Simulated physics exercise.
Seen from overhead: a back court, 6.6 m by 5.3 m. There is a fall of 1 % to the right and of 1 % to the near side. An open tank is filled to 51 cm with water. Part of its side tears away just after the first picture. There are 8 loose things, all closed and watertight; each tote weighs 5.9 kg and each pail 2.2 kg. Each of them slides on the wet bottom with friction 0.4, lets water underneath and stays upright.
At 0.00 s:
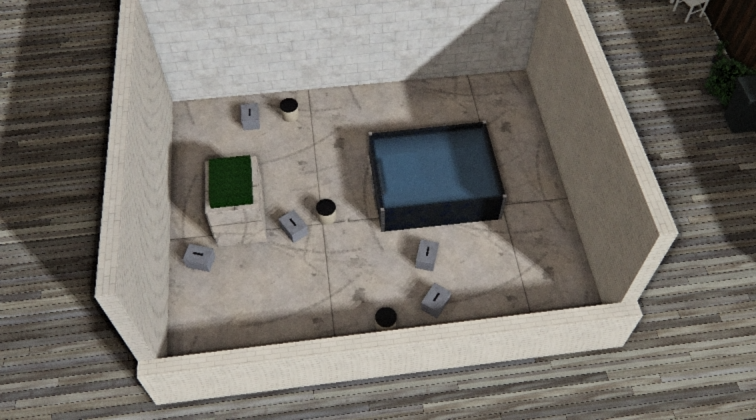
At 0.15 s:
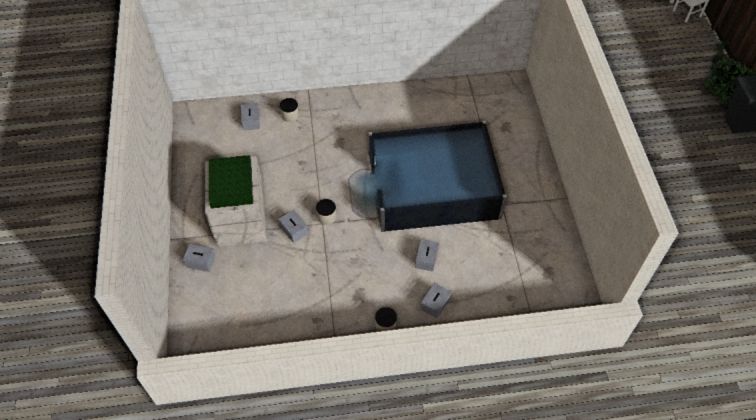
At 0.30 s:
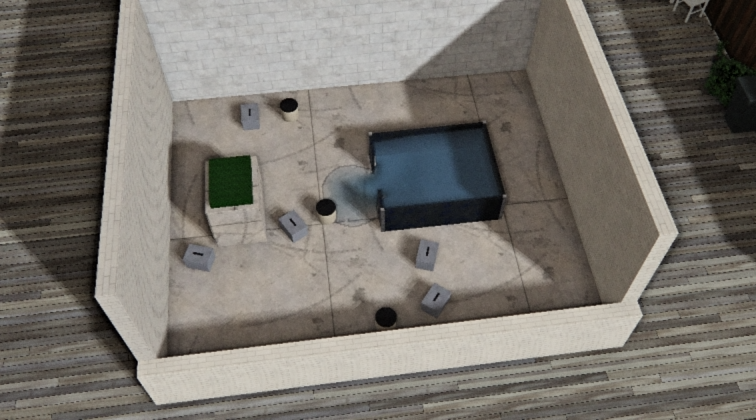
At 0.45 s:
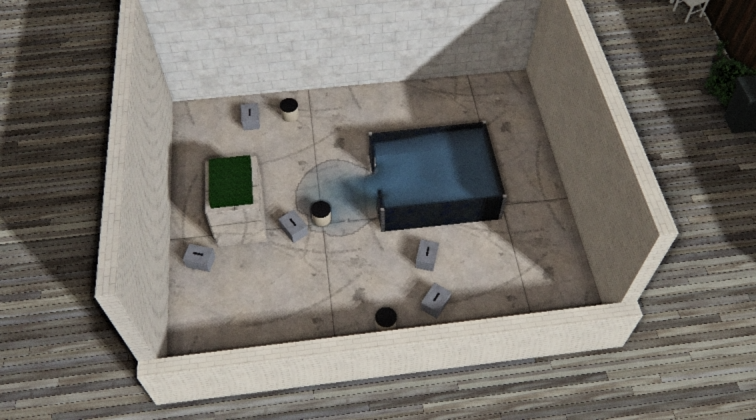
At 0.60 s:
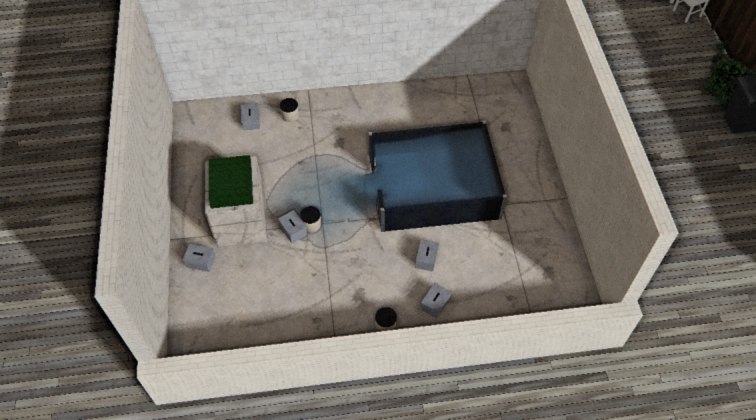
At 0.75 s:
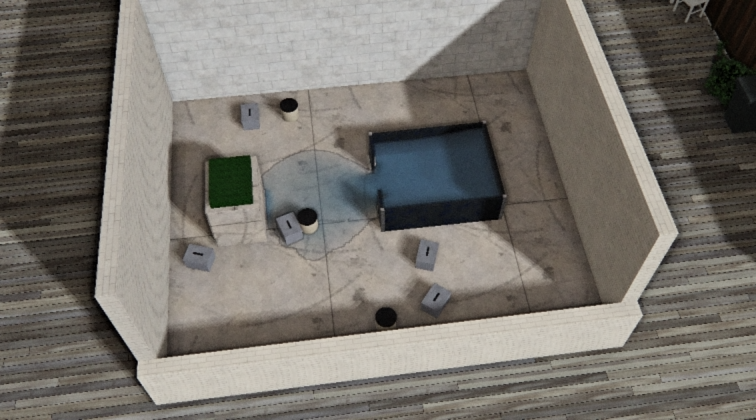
A dark open tank of water in a walled court gave way on its left side, and water spread leftward across the floor, pushing a black-topped pail toward a gray tote, which shifted slightly.
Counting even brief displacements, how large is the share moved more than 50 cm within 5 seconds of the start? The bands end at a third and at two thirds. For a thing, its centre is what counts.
A person watching would say a good number, a third to two thirds.
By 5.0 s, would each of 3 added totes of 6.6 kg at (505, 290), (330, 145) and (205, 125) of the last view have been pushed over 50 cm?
Outcome: Stays within first, stays within next, breaks the threshold last.
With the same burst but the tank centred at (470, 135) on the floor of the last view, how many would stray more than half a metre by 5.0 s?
Count: 5.
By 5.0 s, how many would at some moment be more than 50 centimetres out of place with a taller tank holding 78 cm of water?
It would come to 6 of them.
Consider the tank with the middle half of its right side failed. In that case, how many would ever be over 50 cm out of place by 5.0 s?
Then the count would be 2.
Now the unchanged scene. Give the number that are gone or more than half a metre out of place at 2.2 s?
Tally at that time: 2.
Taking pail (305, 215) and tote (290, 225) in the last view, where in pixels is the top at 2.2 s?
Approx. (288, 332); approx. (215, 305).
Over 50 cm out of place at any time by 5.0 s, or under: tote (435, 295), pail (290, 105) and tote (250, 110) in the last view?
Well, in that order it's not reaching it, topping it, topping it.
After 1.1 s 1 of 8 are over 50 cm from their spots; 1 afloat.
After 2.2 s 2 of 8 are over 50 cm from their spots; 1 afloat.
After 3.5 s 3 of 8 are over 50 cm from their spots; 4 afloat.
After 5.0 s 4 of 8 are over 50 cm from their spots, and 4 have been at some point; 4 afloat.
